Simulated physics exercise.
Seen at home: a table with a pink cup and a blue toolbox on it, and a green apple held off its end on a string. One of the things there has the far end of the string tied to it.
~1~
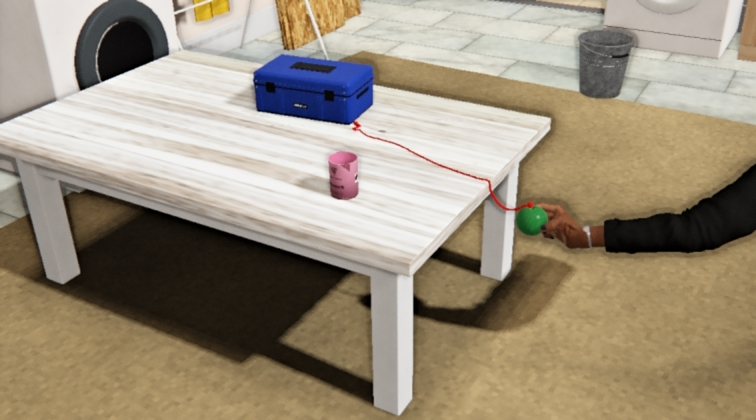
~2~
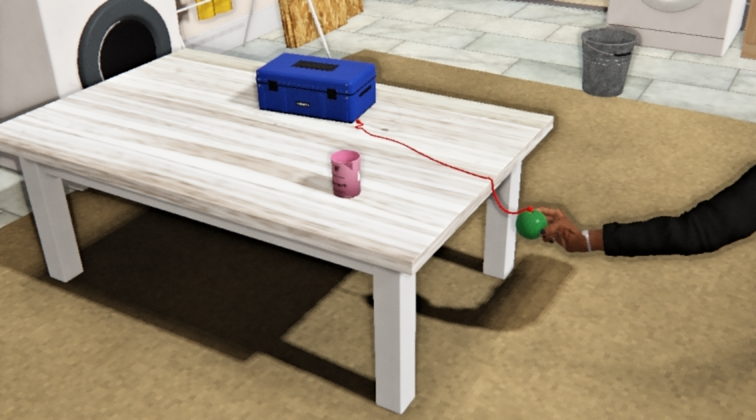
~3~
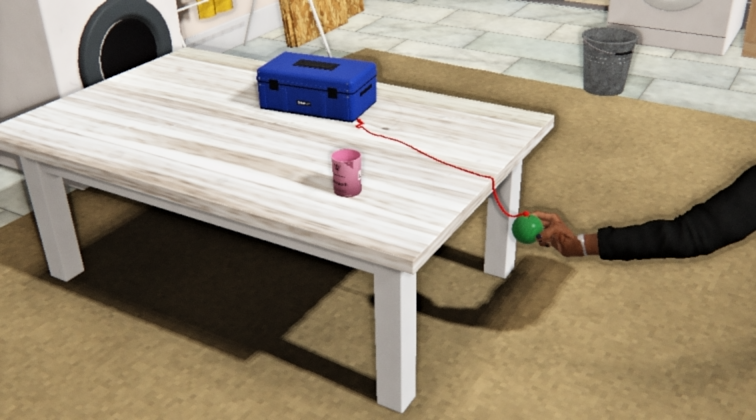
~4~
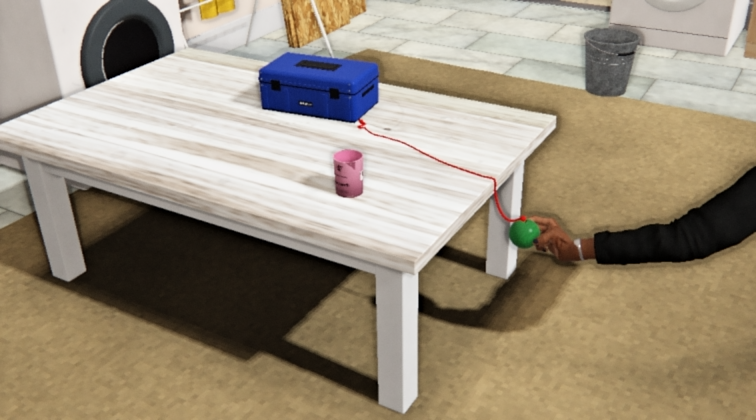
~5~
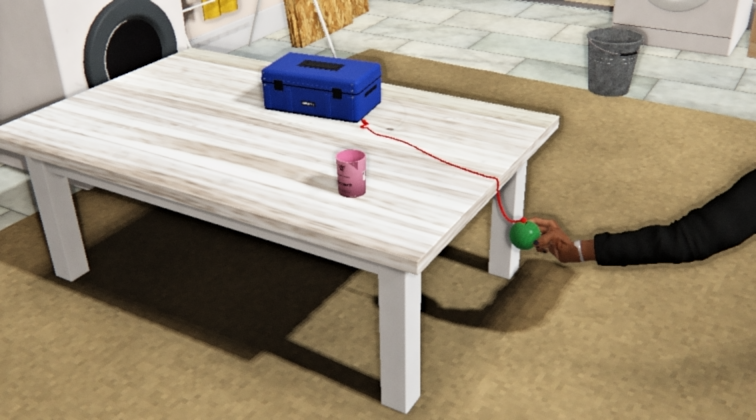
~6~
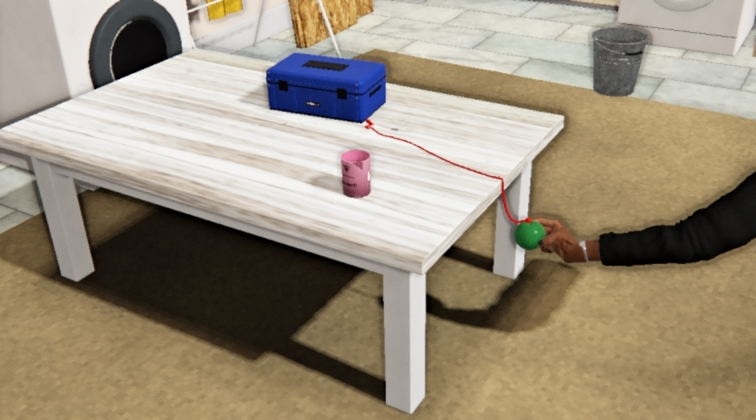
The clip opens on a pale wooden table holding a blue toolbox and a pink cup, while a hand at the right grips a green apple with a red string running across the tabletop. The hand and apple dip very slightly, then shift a touch right, as the view drifts slightly.
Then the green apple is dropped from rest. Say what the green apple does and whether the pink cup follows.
The green apple stays suspended; the pink cup stays put.
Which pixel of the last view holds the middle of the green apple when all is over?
It settles near (504, 257).
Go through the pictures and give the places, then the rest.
In the first picture, green apple (532, 220); blue toolbox (313, 67); pink cup (343, 158).
In the second picture, green apple (531, 225).
In the third picture, green apple (527, 229).
In the fourth picture, green apple (525, 234); string through (385, 137) (433, 158).
In the fifth picture, green apple (525, 235); string through (388, 137) (436, 158).
In the sixth picture, green apple (530, 235); blue toolbox (326, 66); pink cup (355, 156); string tied to the toolbox, with little slack.
Then, 0.78 s past the final frame, apple in the air near (514, 258); toolbox still; cup still.
When it is over, apple in the air near (504, 257); toolbox still; cup still. The green apple swings from the edge and the pink cup stays on top.
